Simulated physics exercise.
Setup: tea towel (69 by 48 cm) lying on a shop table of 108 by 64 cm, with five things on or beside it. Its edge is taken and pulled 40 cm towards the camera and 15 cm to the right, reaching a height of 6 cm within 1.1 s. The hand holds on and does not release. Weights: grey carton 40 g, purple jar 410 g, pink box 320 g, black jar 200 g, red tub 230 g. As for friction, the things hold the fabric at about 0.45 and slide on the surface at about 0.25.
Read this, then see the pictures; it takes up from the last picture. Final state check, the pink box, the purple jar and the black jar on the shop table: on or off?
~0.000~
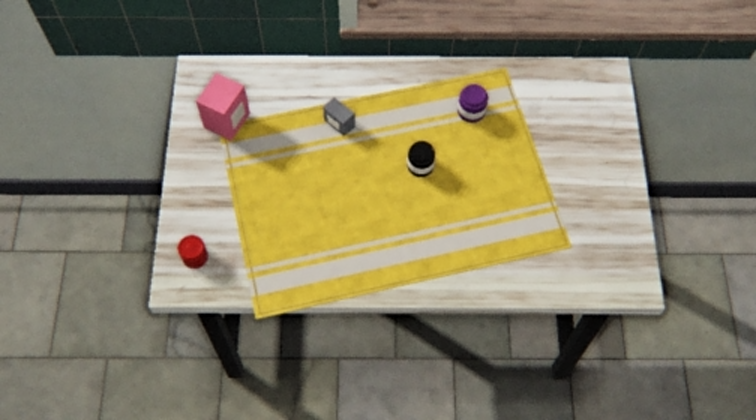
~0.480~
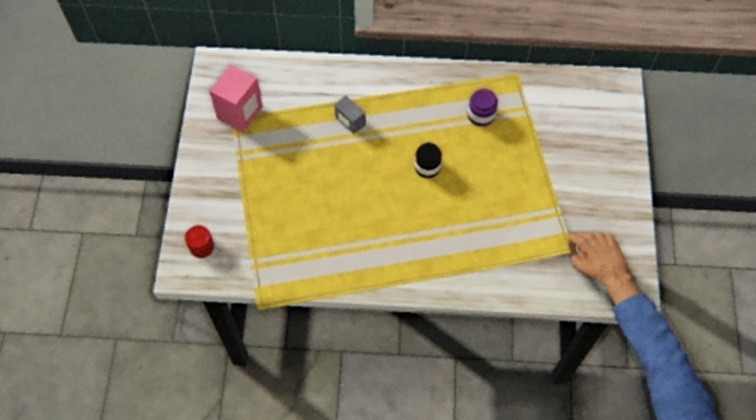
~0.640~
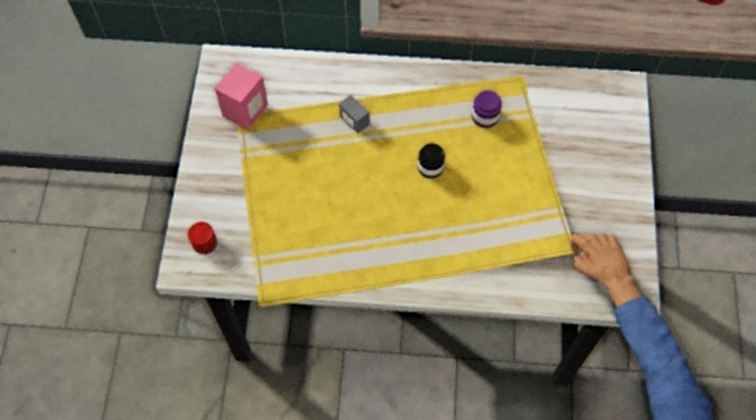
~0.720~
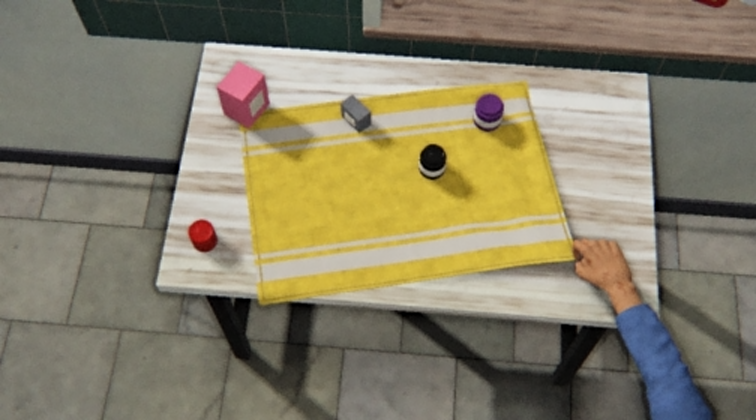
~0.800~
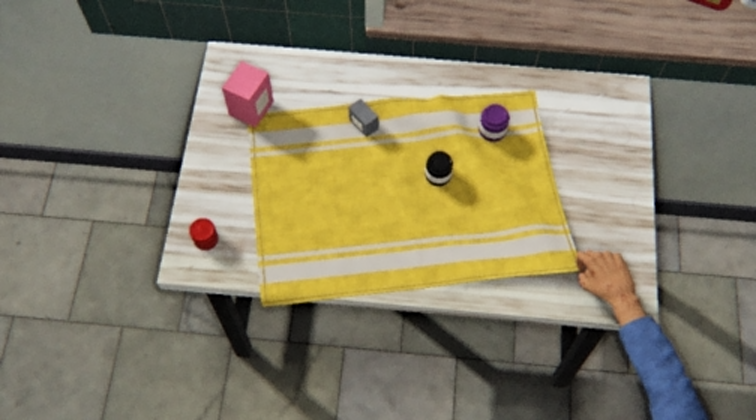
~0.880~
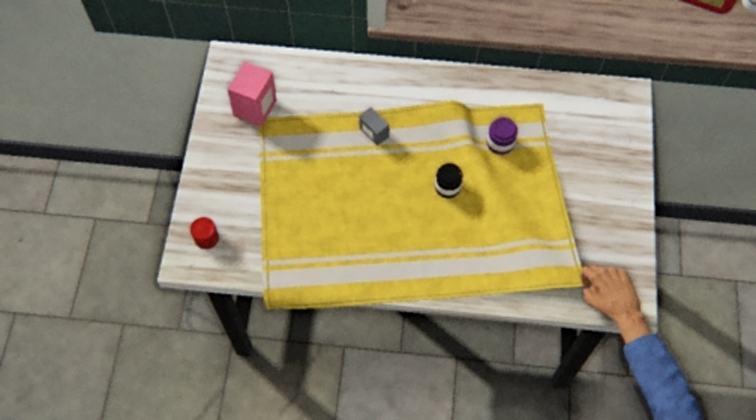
Outcome: Looks like the pink box is fine up there, looks like the purple jar is fine up there, looks like the black jar is done for.
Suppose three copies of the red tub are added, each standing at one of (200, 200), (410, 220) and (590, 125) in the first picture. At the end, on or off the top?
Log, in listed order - kept / lost / kept.
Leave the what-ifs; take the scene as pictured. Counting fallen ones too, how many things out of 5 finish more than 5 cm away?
The answer is 3 of them.
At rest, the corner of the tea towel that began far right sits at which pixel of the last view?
That corner comes to rest close to (625, 232) in the last view.
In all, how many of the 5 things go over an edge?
It adds up to 2.
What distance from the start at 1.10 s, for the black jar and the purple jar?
Shift - black jar 15 cm, purple jar 20 cm.
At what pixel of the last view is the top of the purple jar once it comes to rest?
Check near (606, 286) - that's where it comes to rest.
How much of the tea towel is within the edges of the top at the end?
Roughly 20%.
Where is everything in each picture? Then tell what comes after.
The first picture shows shows, pink box (220, 93); purple jar (475, 94); black jar (422, 151); tea towel corners (256, 319) (506, 68) (572, 247).
The second picture shows shows, tea towel corners (259, 309) (518, 74); grip (574, 252).
The third picture shows shows, tea towel corners (260, 307) (523, 77); grip (576, 253).
The fourth picture shows shows, purple jar (491, 104); tea towel corners (260, 305) (526, 81); grip (578, 259).
The fifth picture shows shows, pink box (245, 81); grey carton (363, 111); black jar (440, 161); tea towel corners (263, 306) (535, 91); grip (581, 270).
The sixth picture shows shows, pink box (249, 81); purple jar (504, 127); black jar (450, 173); tea towel corners (543, 104); grip (586, 285).
By 1.1 s, 85 % of the tea towel is still over the top; purple jar 19 cm off its start, black jar 17 cm off its start, pink box 2 cm off its start.
By 1.3 s, 65 % of the tea towel is still over the top; purple jar 31 cm off its start, black jar 29 cm off its start, pink box 2 cm off its start.
By 1.5 s, 50 % of the tea towel is still over the top; purple jar 42 cm off its start at (590, 257), black jar 39 cm off its start at (525, 301), pink box 2 cm off its start at (253, 81).
By 1.7 s, 35 % of the tea towel is still over the top; black jar over the edge, purple jar 48 cm off its start, pink box 2 cm off its start.
By 3.3 s, 20 % of the tea towel is still over the top; black jar over the edge, purple jar 49 cm off its start at (606, 286), pink box 2 cm off its start at (252, 81), grey carton over the edge.
